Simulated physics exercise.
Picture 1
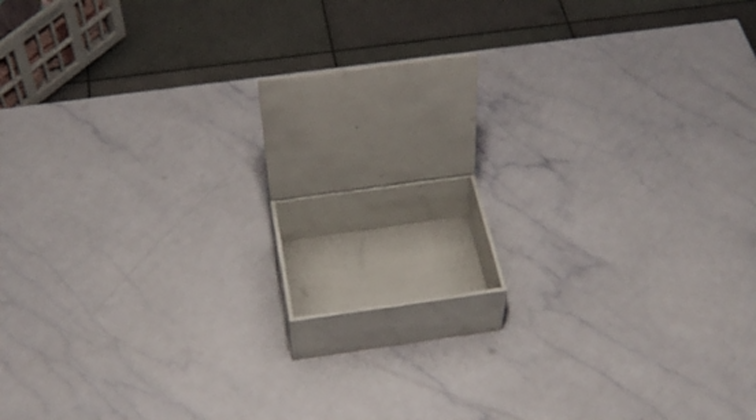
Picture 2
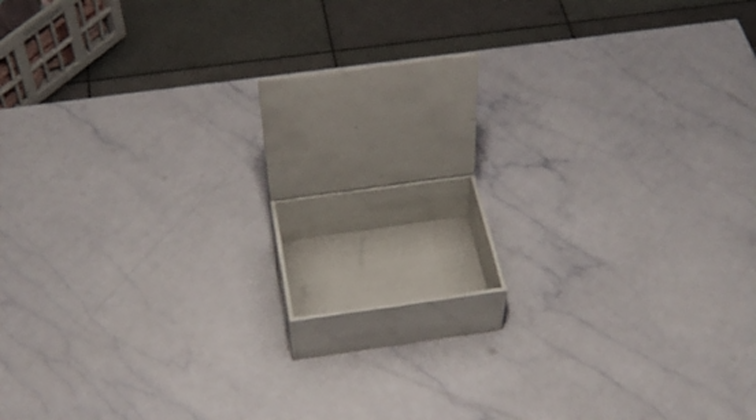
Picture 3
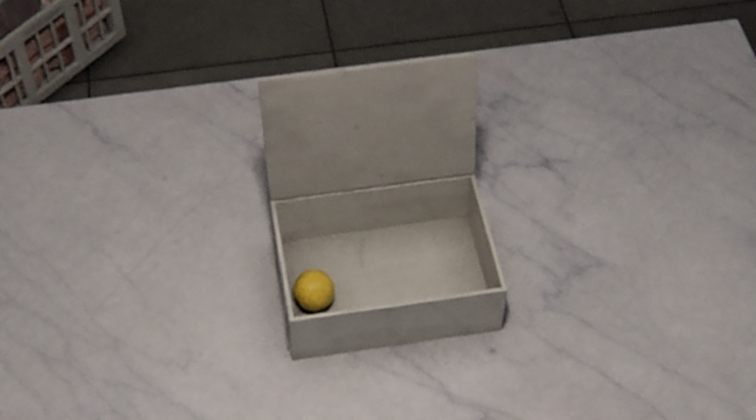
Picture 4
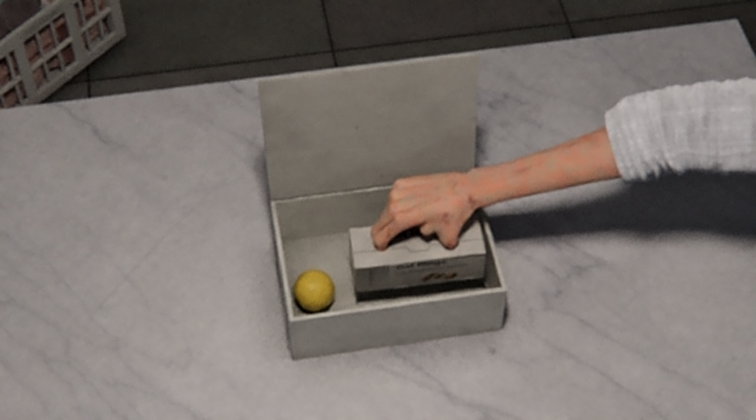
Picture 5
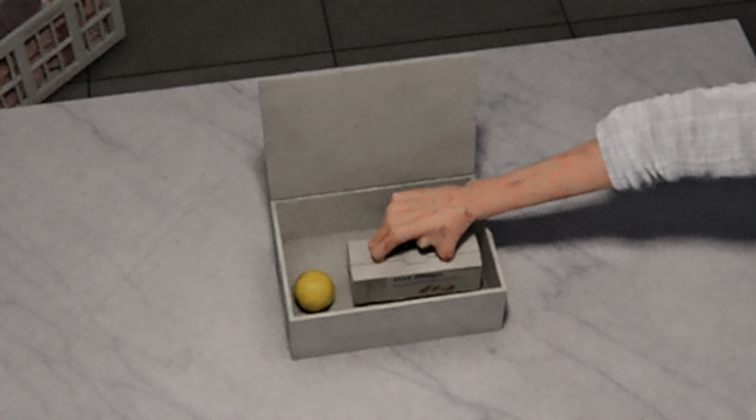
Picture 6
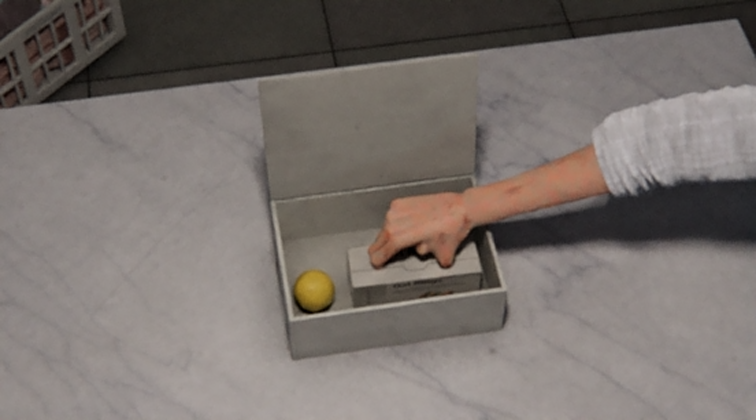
In the video, an open, empty box with a raised lid sits on a marble surface, then a yellow lemon appears in its left corner, and a hand from the right lowers a white carton inside beside the lemon, still gripping it.
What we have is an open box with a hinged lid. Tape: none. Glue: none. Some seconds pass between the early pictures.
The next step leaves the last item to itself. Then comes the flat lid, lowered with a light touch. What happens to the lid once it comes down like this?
The lid comes to rest on the rim.
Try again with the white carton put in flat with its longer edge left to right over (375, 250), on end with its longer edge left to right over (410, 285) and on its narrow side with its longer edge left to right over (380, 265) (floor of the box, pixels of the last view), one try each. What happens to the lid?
First try leaves it shut, second try leaves it partly open, third try leaves it shut.
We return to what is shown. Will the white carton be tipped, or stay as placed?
Simply put, the white carton remains unturned.
Then, 1.20 s past the last view, lid starting down.
Then, 1.60 s past the last view, lid 58° above the rim.
Then, 1.90 s past the last view, lid 30° above the rim.
Then, 2.10 s past the last view, lid 8° above the rim.
Finally, lid shut; both still in place. Final places as the last picture's camera would see them, white carton near (413, 272).
